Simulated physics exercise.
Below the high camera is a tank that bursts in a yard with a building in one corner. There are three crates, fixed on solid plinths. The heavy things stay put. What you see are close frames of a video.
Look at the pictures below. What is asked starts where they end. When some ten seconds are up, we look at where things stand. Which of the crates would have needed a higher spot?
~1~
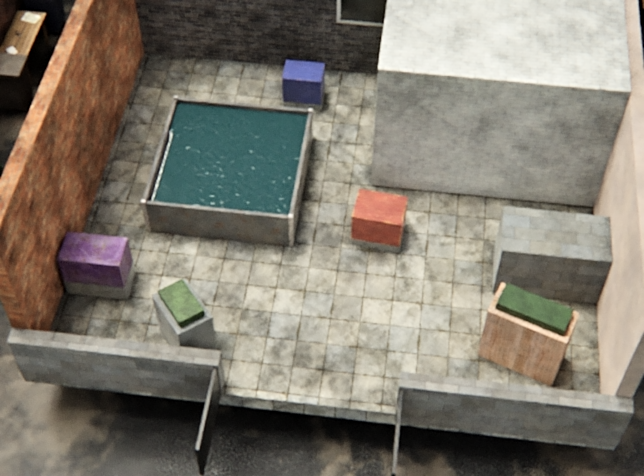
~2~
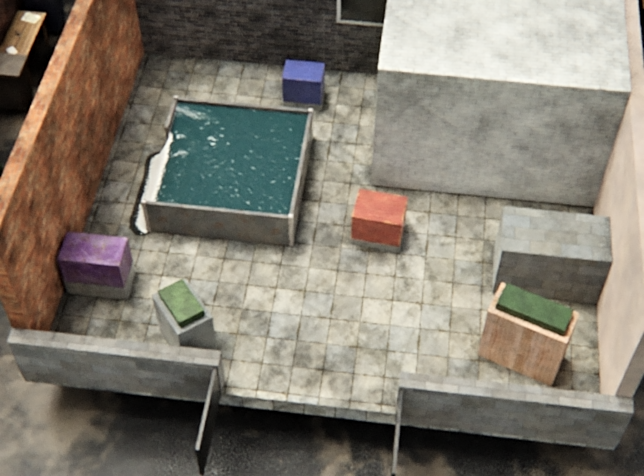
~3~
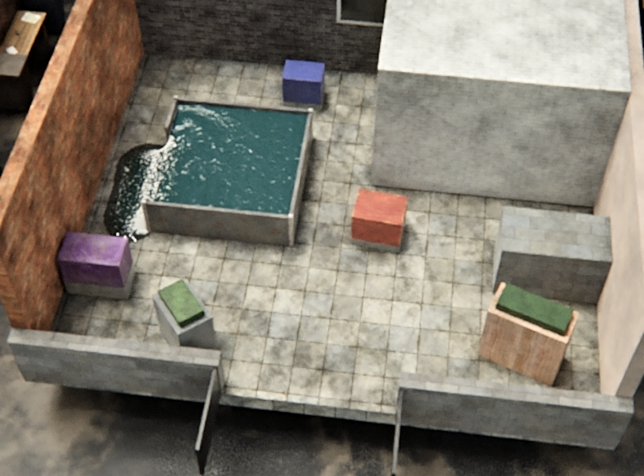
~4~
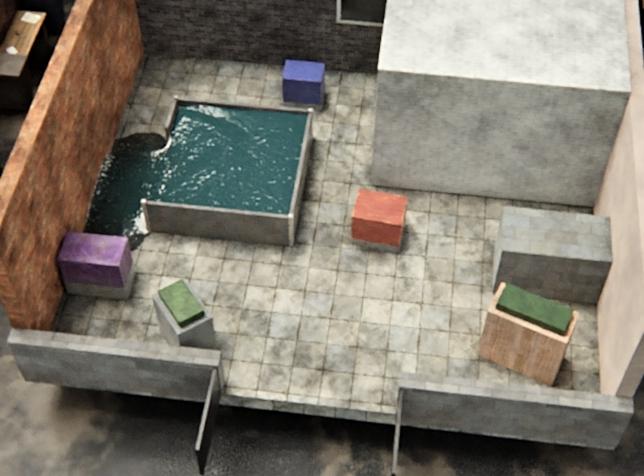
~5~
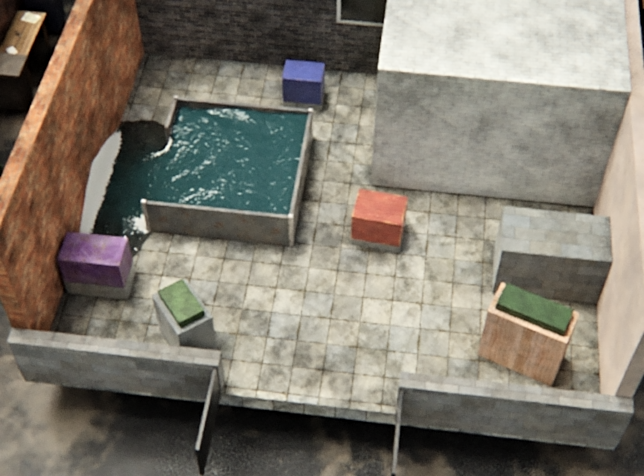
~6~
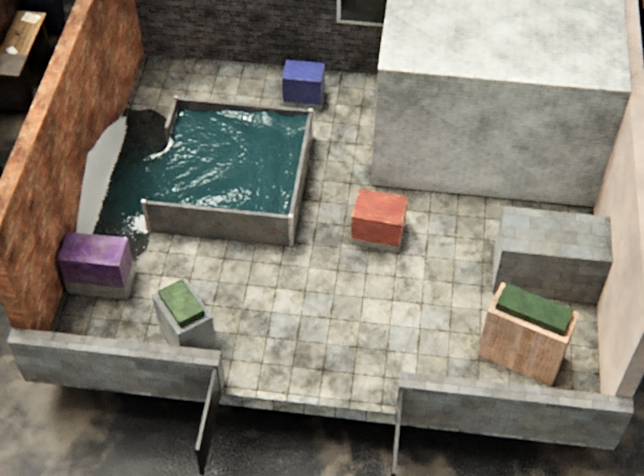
Red crate: No, it stays dry. Blue crate: Yes, it gets wet. Purple crate: Yes, it gets wet.
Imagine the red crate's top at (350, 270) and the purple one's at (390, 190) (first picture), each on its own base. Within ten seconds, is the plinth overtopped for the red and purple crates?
Result: Red overtopped, purple not wetted.
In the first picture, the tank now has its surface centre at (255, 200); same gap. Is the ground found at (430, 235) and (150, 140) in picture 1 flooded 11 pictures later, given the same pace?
In that order: No water, awash.
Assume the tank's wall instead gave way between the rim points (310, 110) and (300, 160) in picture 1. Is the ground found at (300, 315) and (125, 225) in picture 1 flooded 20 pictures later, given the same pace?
Submerged, waterless.
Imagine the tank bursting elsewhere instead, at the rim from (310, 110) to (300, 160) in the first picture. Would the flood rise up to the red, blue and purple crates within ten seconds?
Then the red crate gets flooded, the blue crate gets flooded and the purple crate is untouched.
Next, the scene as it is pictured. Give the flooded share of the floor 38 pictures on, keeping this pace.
I'd say close to 90 per cent.
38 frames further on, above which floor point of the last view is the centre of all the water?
Point: (256, 199).
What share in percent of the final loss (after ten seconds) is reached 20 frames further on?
Estimate: Some 0 %.
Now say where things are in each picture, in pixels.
In the first frame, still water in the tank at (231, 158).
In the second frame, the front is at (144, 233), out from the gap at (161, 182).
In the third frame, the front is at (124, 237), out from the gap at (161, 184).
In the fourth frame, water pours out at (161, 185) and has run to (114, 145).
In the fifth frame, the front is at a hidden place, out from the gap at (161, 185).
In the sixth frame, water pours out at (161, 185) and has run to a hidden place.
A moment on, water covers 15 % of the floor; the red crate not reached, the blue crate not reached, the purple crate water round its plinth.
Next, water covers 30 % of the floor; the red crate not reached, the blue crate not reached, the purple crate water round its plinth.
Then, water covers 65 % of the floor; the red crate water round its plinth, the blue crate water round its plinth, the purple crate water round its plinth.
Later, water covers 90 % of the floor; the red crate water round its plinth, the blue crate water round its plinth, the purple crate water round its plinth.
In the end, water covers 100 % of the floor; the red crate stayed above the water, the blue crate was topped, the purple crate was topped.
